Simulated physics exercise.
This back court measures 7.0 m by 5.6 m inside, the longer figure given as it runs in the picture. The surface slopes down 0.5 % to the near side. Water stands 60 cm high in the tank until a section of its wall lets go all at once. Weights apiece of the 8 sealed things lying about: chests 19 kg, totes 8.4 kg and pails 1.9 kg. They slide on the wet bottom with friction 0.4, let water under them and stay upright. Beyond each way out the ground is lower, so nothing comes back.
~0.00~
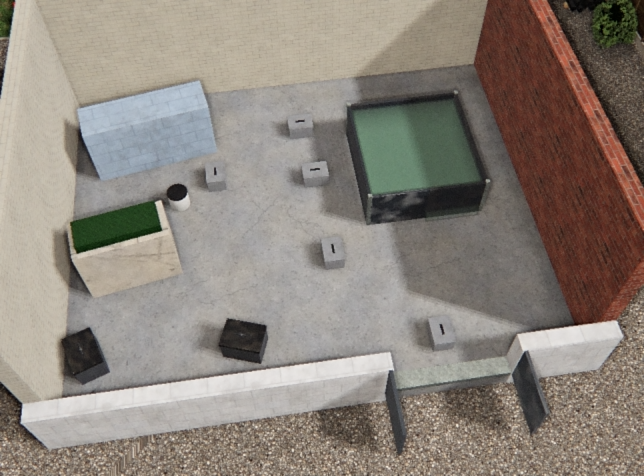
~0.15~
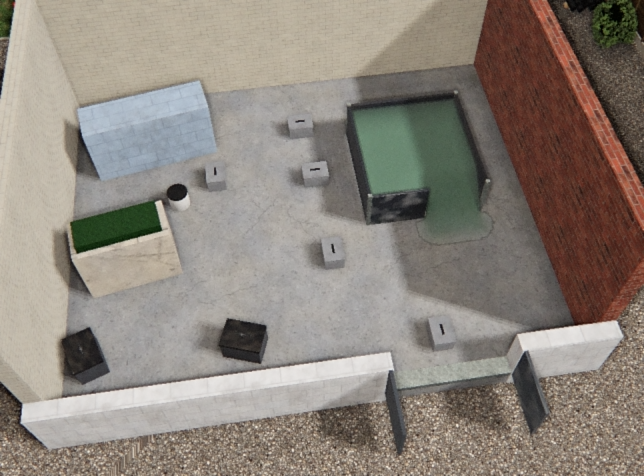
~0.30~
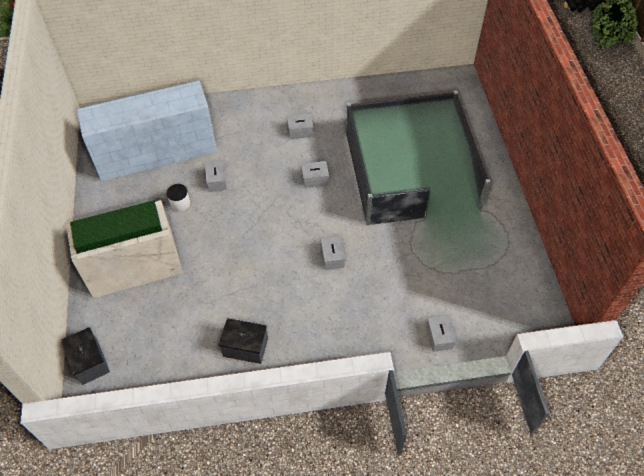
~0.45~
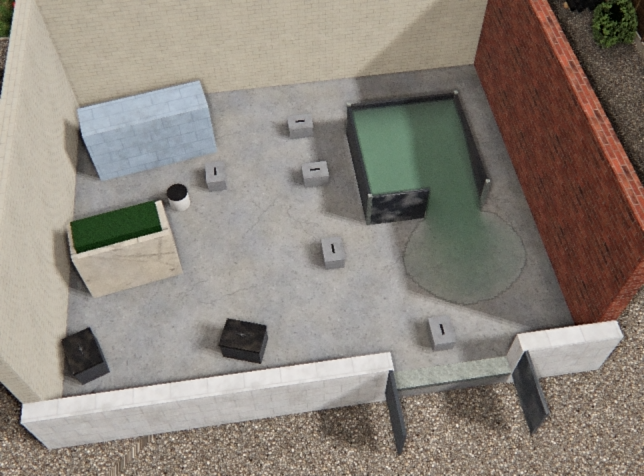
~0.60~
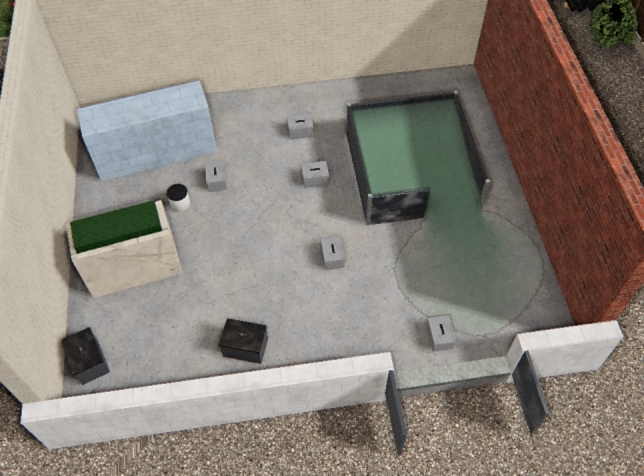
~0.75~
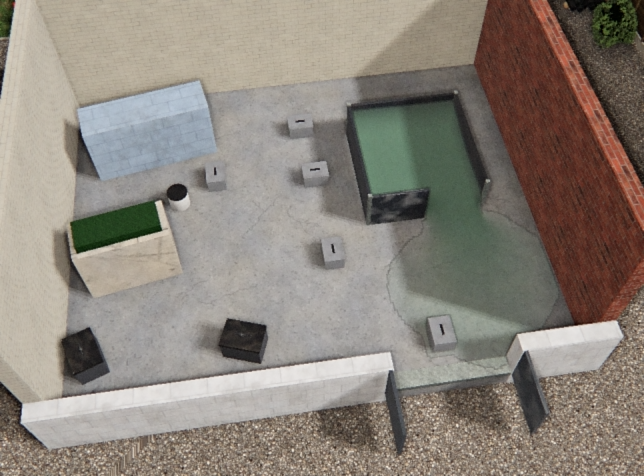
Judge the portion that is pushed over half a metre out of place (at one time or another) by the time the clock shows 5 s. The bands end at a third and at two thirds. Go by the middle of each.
It is not even a third.
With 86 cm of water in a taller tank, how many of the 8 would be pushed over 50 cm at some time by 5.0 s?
Then 2.
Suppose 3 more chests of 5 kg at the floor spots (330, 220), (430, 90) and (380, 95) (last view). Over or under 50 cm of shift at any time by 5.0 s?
In turn: Under, less, less.
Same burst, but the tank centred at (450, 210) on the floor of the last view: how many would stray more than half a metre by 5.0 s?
Then 2.
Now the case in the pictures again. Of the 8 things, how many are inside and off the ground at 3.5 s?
At that moment 0.
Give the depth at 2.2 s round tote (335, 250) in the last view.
Roughly 0 cm.
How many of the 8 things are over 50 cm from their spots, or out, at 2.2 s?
By then 1.
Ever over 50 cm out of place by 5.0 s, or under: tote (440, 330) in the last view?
Answer: More.
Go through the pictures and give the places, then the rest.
The first picture shows a tote at (442, 330), on the bottom; a chest at (243, 335) rests on the ground; 3.1 m2 under water; 0 of 8 have shifted.
The second picture shows a tote at (442, 330), on the bottom; a chest at (243, 335) rests on the ground; 3.6 m2 under water; 0 of 8 have shifted.
The third picture shows a tote at (442, 330), on the bottom; a chest at (243, 335) rests on the ground; 4.2 m2 under water; 0 of 8 have shifted.
The fourth picture shows a tote at (442, 330), on the bottom; a chest at (243, 335) rests on the ground; 5.2 m2 under water; 0 of 8 have shifted.
The fifth picture shows a tote at (442, 330), on the bottom; a chest at (243, 335), on the bottom; 6.3 m2 under water; 0 of 8 have shifted.
The sixth picture shows a tote at (442, 330), on the bottom; a chest at (243, 335) rests on the ground; water covers 7.4 m2; 0 of 8 have shifted.
After 1.1 s 0 of 8 are over 50 cm from their spots; 0 afloat.
After 2.2 s 1 of 8 are over 50 cm from their spots; 0 afloat.
After 3.5 s 1 of 8 are over 50 cm from their spots; 0 afloat.
After 5.0 s 1 of 8 are over 50 cm from their spots, and 1 have been at some point; 0 afloat.
